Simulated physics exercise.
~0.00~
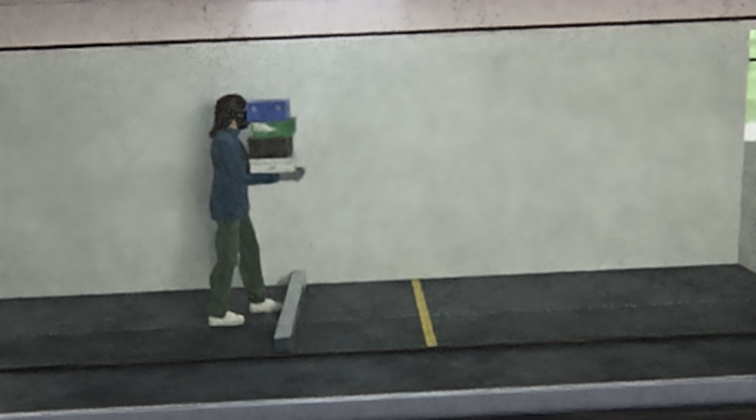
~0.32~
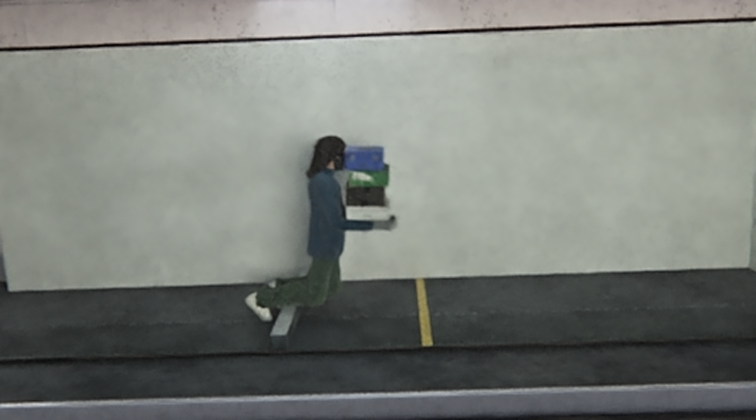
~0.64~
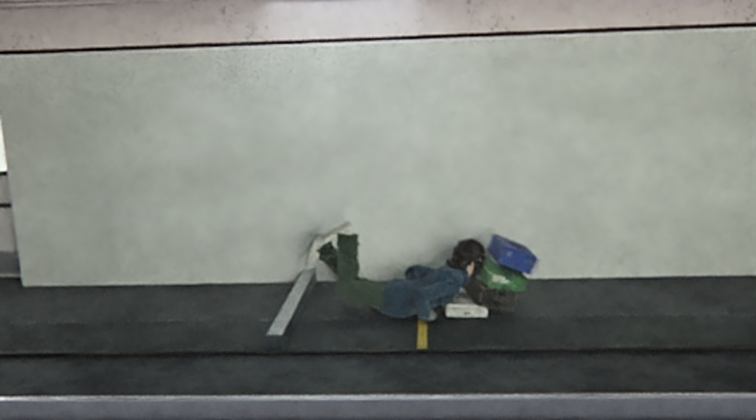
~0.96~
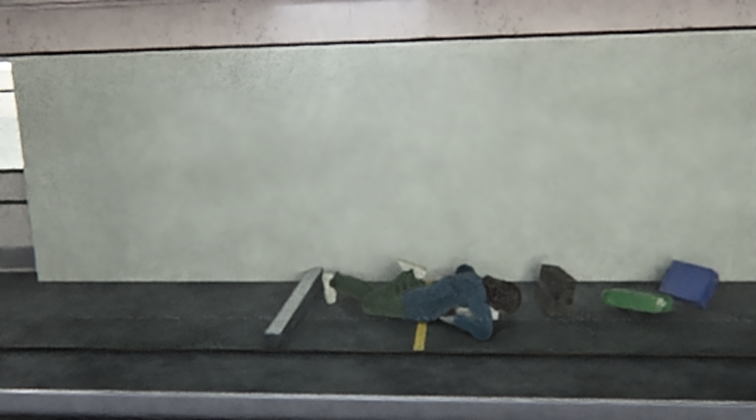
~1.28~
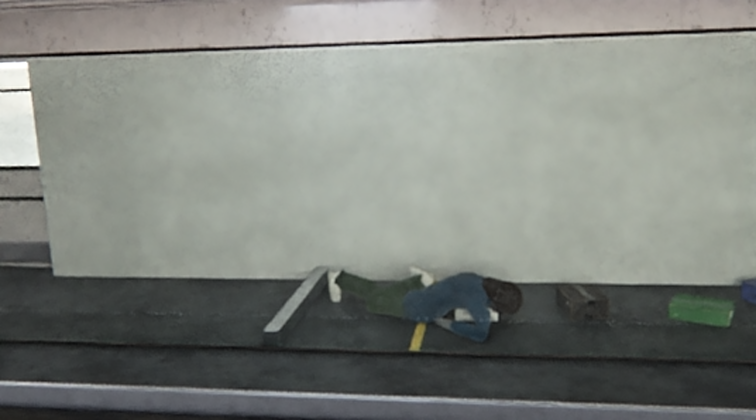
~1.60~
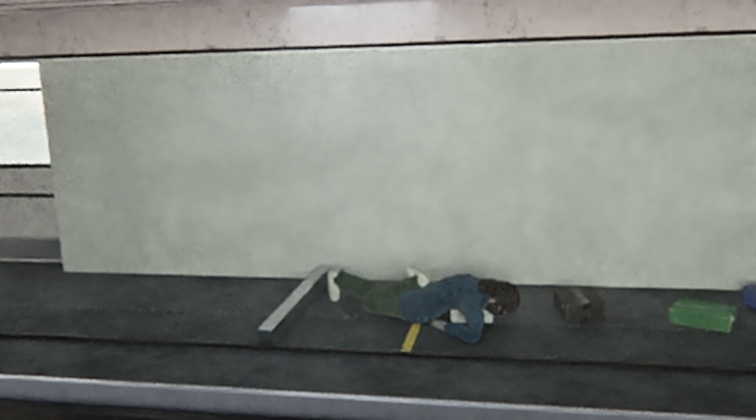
A dark-haired person in a blue top, green trousers and white shoes walks right along a dark floor before a pale wall, seen from the side, carrying stacked blue, green, dark and white boxes. A low grey rail lies ahead, with a yellow line beyond. The person's feet catch at the rail and the body pitches forward, dropping flat across the line as the stack spills. The blue, green and dark boxes tumble right, while the white one stays by the head. Finally the person lies still, head and all the boxes past the line.
